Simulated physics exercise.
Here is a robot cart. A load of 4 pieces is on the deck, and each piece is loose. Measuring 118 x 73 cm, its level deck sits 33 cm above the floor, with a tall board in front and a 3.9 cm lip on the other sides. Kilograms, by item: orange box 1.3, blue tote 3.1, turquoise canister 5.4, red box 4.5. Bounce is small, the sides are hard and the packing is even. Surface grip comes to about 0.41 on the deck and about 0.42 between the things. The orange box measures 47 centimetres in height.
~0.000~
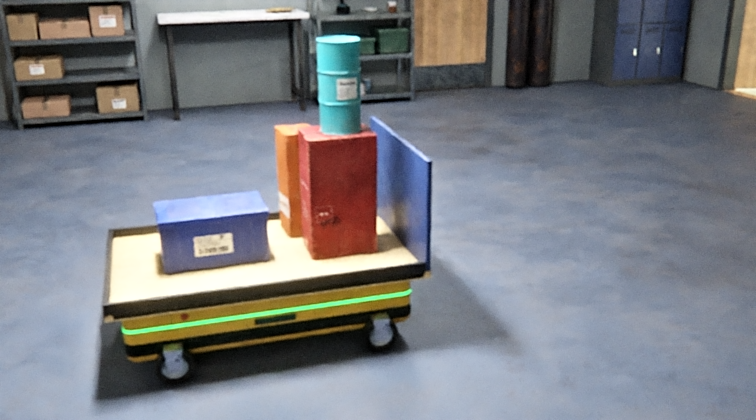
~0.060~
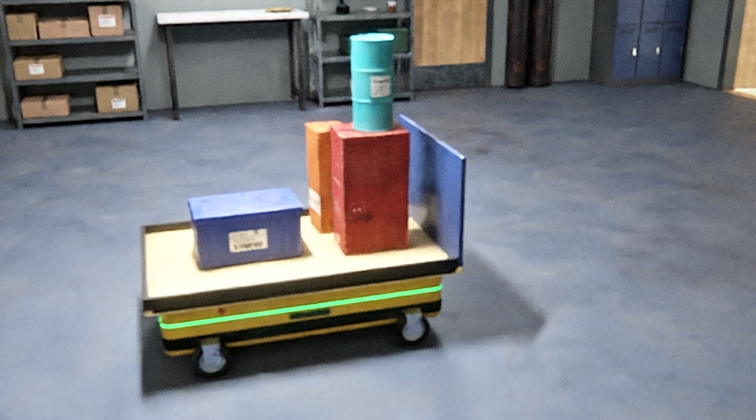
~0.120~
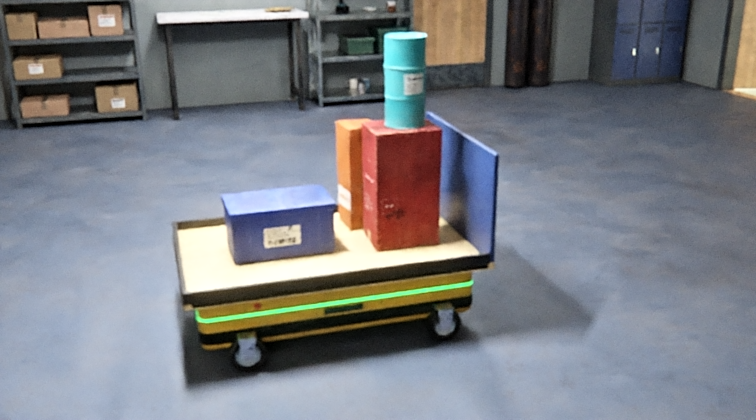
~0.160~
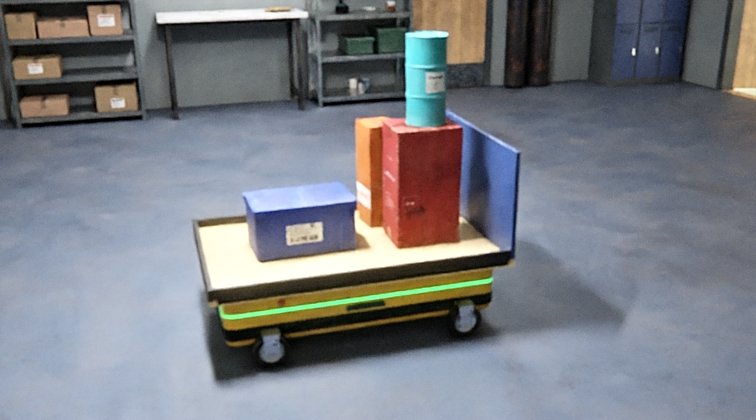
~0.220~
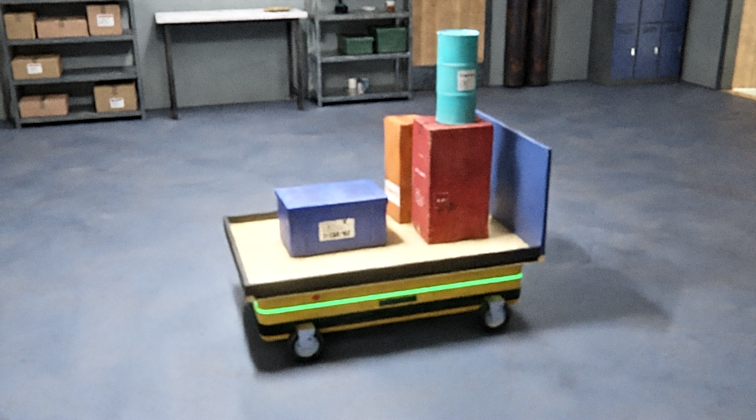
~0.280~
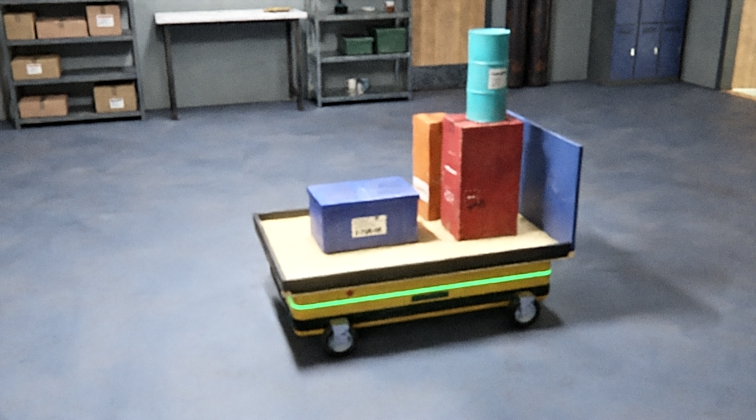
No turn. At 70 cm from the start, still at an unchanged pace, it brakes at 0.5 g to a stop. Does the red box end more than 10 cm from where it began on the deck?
My guess is it remains where it was.
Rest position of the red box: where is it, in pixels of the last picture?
At roughly (604, 163).
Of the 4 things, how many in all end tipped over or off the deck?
I make it 2.
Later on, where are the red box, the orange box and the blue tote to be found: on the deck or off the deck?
Outcome: The red box remains on its support; the orange box remains on its support; the blue tote remains on its support.
By 0.58 s, cart 115 cm along; red box tilted 8° near (591, 160); orange box tilted 15°; turquoise canister tilted 9°.
By 0.78 s, cart 124 cm along, stopped; turquoise canister now off the deck; red box tilted 14° near (617, 157); orange box tilted 44°.
By 1.08 s, cart 124 cm along, stopped; red box tilted 3° near (601, 162); orange box tilted 46°; blue tote 12 cm from its spot.
When it is over (1.9 s), off the deck, turquoise canister; lying over on the deck, orange box; not toppled but over 10 cm from the start, blue tote; the last one within 10 cm of the start. In the last view, red box near (604, 163).
